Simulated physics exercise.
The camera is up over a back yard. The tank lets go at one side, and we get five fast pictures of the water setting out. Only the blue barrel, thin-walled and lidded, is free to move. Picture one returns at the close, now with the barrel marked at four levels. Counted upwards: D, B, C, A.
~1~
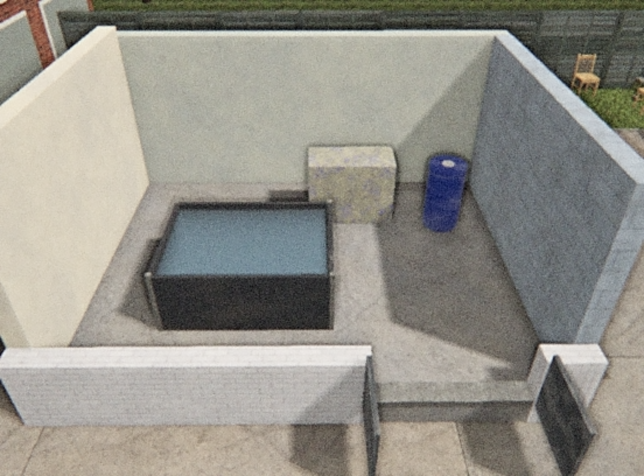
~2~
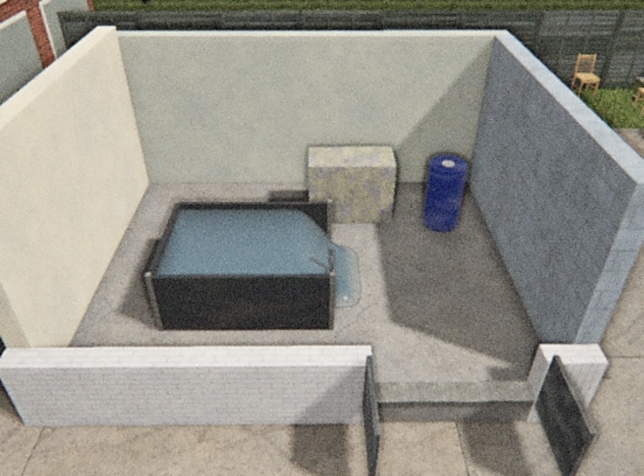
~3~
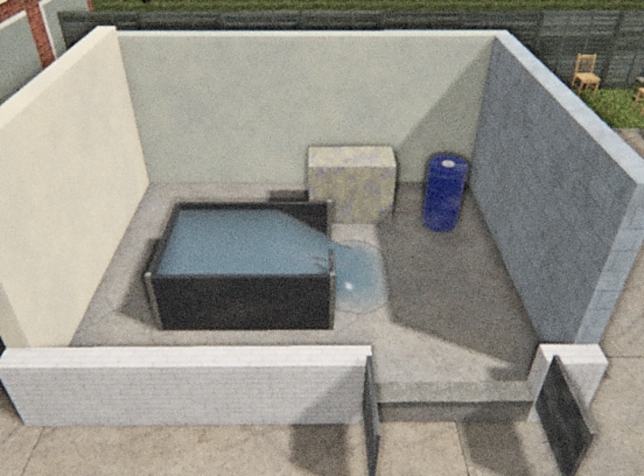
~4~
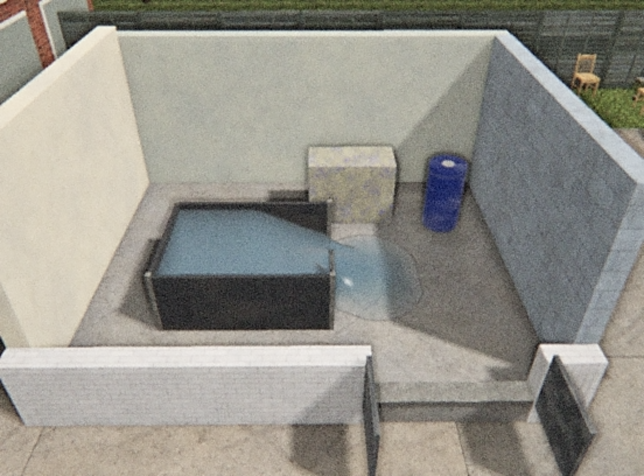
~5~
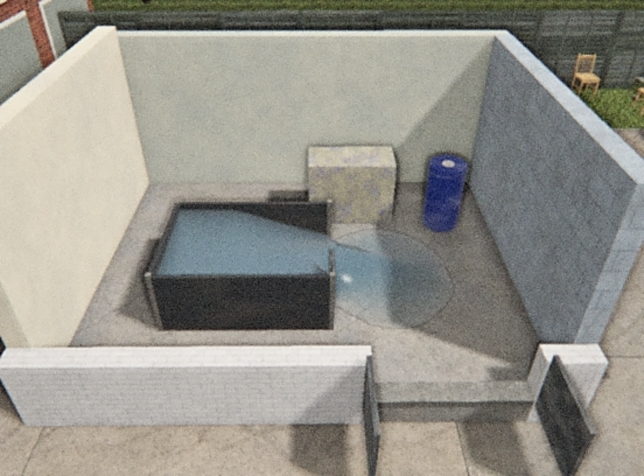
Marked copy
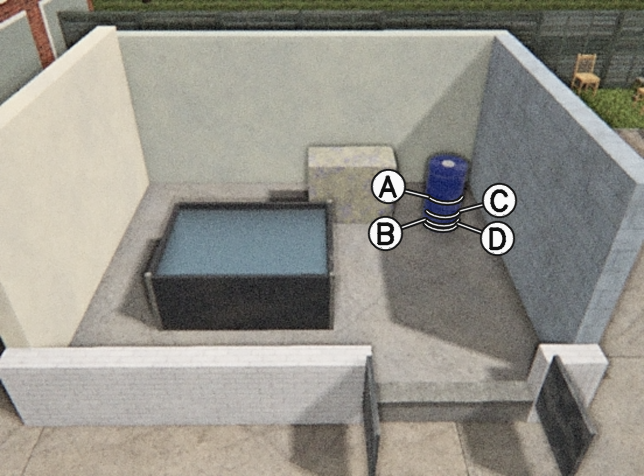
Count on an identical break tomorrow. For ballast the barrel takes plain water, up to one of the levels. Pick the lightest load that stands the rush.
Line A.
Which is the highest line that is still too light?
C it is.
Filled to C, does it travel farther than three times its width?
No, it does not.
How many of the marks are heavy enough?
One.
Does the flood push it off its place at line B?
Yes, it does.
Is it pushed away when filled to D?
Yes.
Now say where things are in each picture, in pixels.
In the first picture, lid of the blue barrel at (448, 164); tank full, its middle at (248, 241); open gate at (454, 349).
In the second picture, 2 % of the ground under water, its edge towards the barrel at (342, 248).
In the third picture, 5 % of the ground under water, its edge towards the barrel at (376, 254).
In the fourth picture, 9 % of the ground under water, its edge towards the barrel at (389, 243).
In the fifth picture, lid of the blue barrel at (448, 164); 13 % of the ground under water, its edge towards the barrel at (406, 237).
In white, A at (447, 203); B at (444, 225); C at (445, 217); D at (443, 230); from the bottom up D, B, C, A.
For line A, it does not move.
For line B, it is pushed about 4 times its own width away.
For line C, it is pushed about its own width away.
For line D, it is pushed about twice its own width away.
